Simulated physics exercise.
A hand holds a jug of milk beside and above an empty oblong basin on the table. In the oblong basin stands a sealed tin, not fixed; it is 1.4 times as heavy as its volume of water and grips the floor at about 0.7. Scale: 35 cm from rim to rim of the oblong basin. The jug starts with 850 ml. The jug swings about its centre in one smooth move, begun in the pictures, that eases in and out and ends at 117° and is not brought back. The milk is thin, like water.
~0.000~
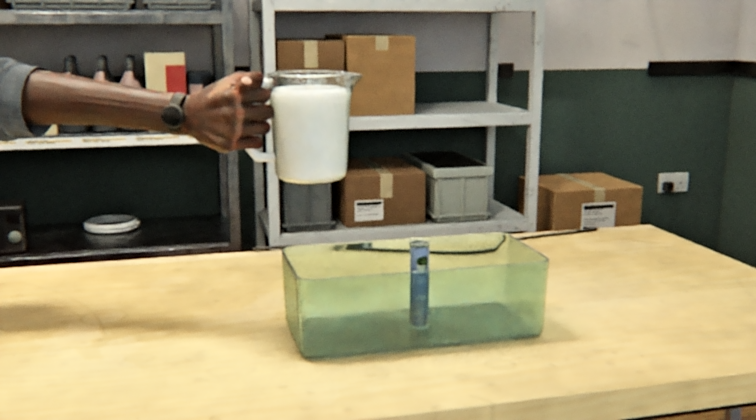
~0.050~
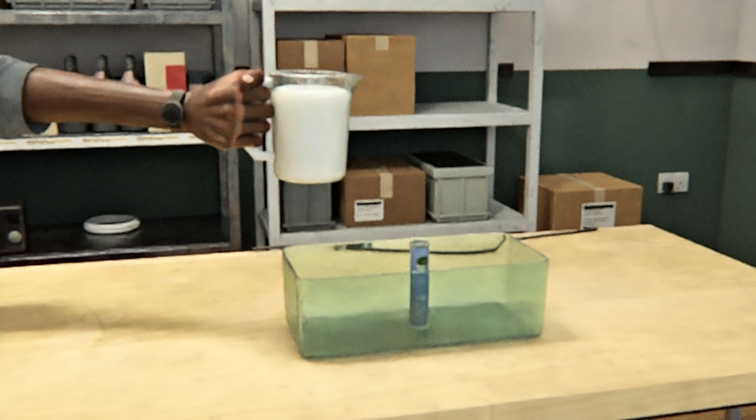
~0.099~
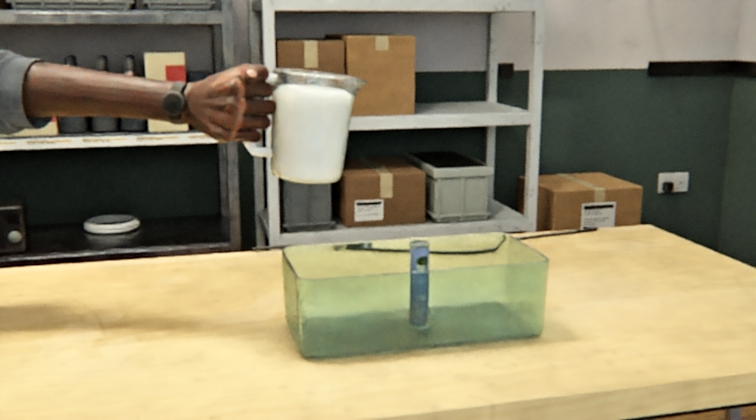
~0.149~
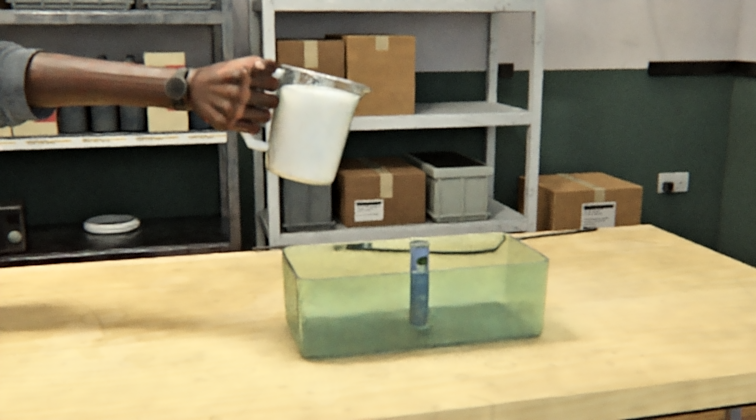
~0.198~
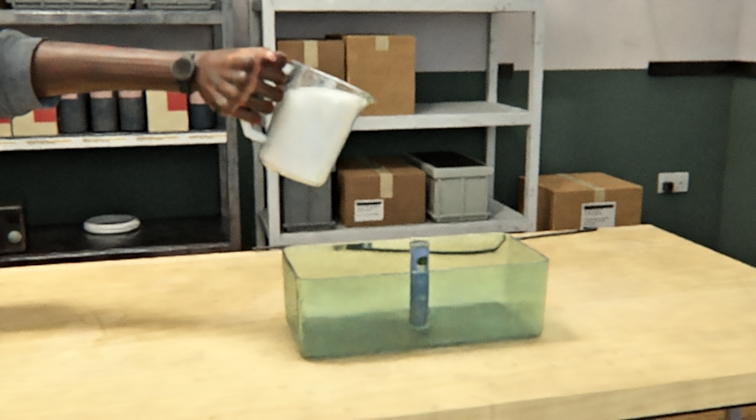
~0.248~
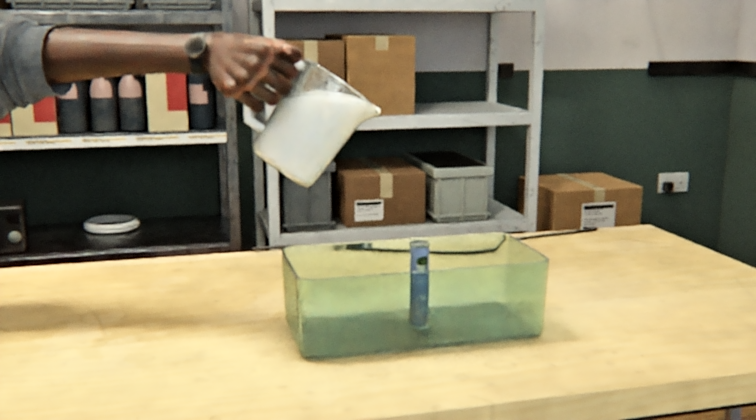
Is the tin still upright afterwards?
The tin goes over.
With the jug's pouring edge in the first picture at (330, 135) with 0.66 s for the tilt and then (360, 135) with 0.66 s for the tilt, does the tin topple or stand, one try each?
First it stays up; then it falls.
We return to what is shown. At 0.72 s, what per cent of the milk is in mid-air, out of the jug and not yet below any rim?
Some 18 per cent.
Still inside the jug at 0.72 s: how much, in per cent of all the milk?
About 8 per cent.
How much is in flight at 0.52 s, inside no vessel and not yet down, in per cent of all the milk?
Near 34 in a hundred.
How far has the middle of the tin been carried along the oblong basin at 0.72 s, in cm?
About 3 cm.
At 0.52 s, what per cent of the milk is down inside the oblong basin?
Near 14 in a hundred.
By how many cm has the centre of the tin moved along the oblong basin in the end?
Some 10.0 cm.
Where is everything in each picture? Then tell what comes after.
In the first picture, it leans 0°; its right rim is at (362, 74); the milk meets the walls at (271, 90) and (348, 88); the oblong basin's rim runs from (289, 264) to (528, 247); the tin's top is at (420, 247).
In the second picture, it leans 2°; its right rim is at (363, 76); the milk meets the walls at (272, 89) and (349, 89).
In the third picture, it leans 6°; its right rim is at (367, 80); the milk meets the walls at (275, 87) and (351, 91).
In the fourth picture, it leans 14°; its right rim is at (372, 89); the milk meets the walls at (279, 88) and (357, 94).
In the fifth picture, it leans 24°; its right rim is at (377, 100); the milk meets the walls at (276, 109) and (365, 98).
In the sixth picture, it leans 36°; its right rim is at (380, 115); the milk meets the walls at (271, 115) and (377, 108).
By 0.52 s the tilt is 105° and 53 per cent is still to pour; the tin stands where it began.
By 0.72 s the tilt is 117° and 8 per cent is still to pour; the tin stands 3 cm from where it began.
By 0.93 s the tilt is 117° and 0 per cent is still to pour; the tin lies on its side.
By 1.16 s the tilt is 117° and 0 per cent is still to pour; the tin lies on its side.
At rest the tin lies on its side.
